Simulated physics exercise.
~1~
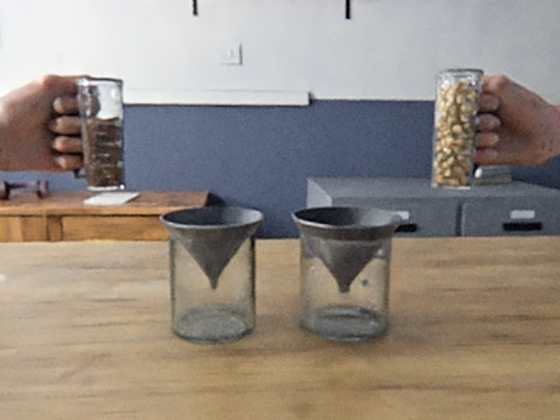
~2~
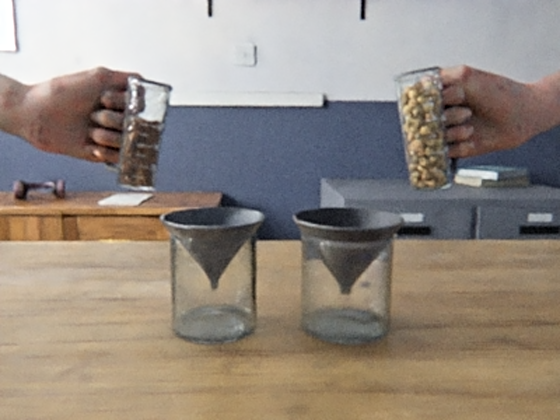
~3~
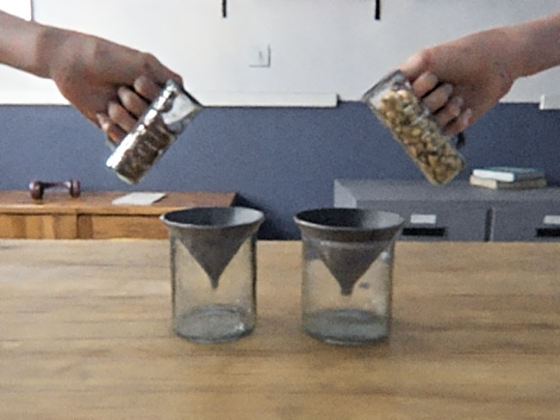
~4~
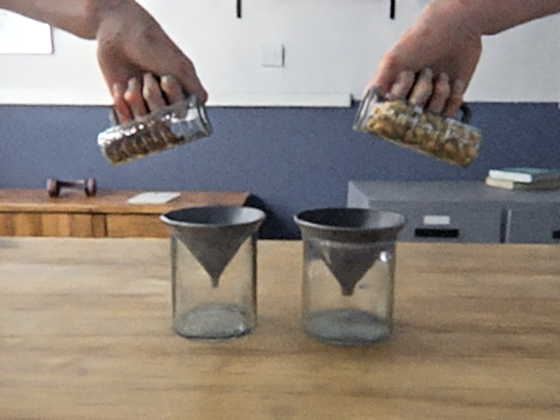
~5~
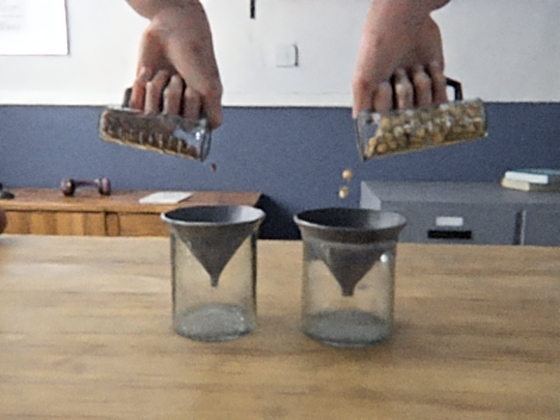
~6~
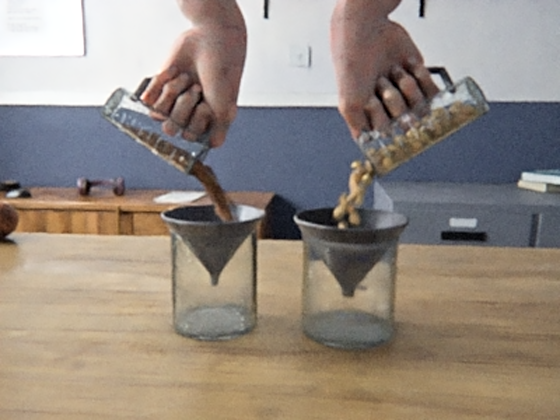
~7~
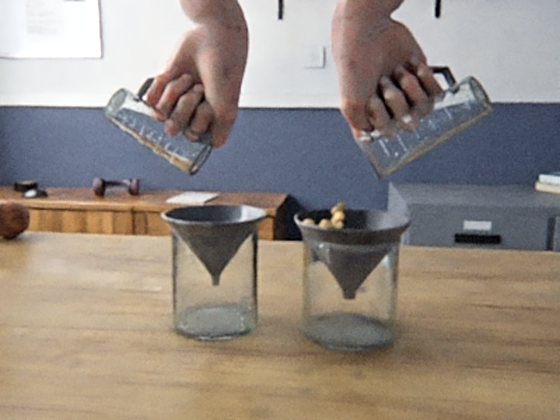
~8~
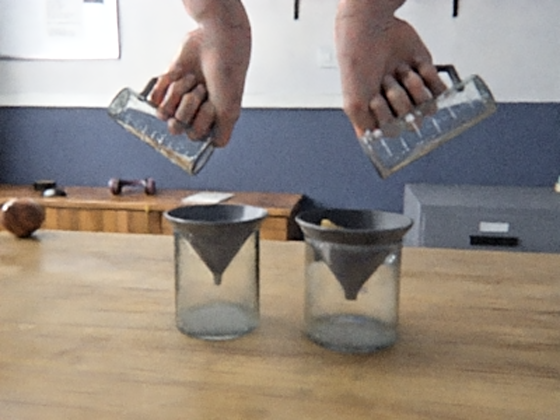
We see two hands tip glass cups, one of dark granules and one of pale nut-like pieces, into metal funnels set on clear jars; the cups empty, a few pale pieces show at the right funnel's rim, and both jars still look empty below.
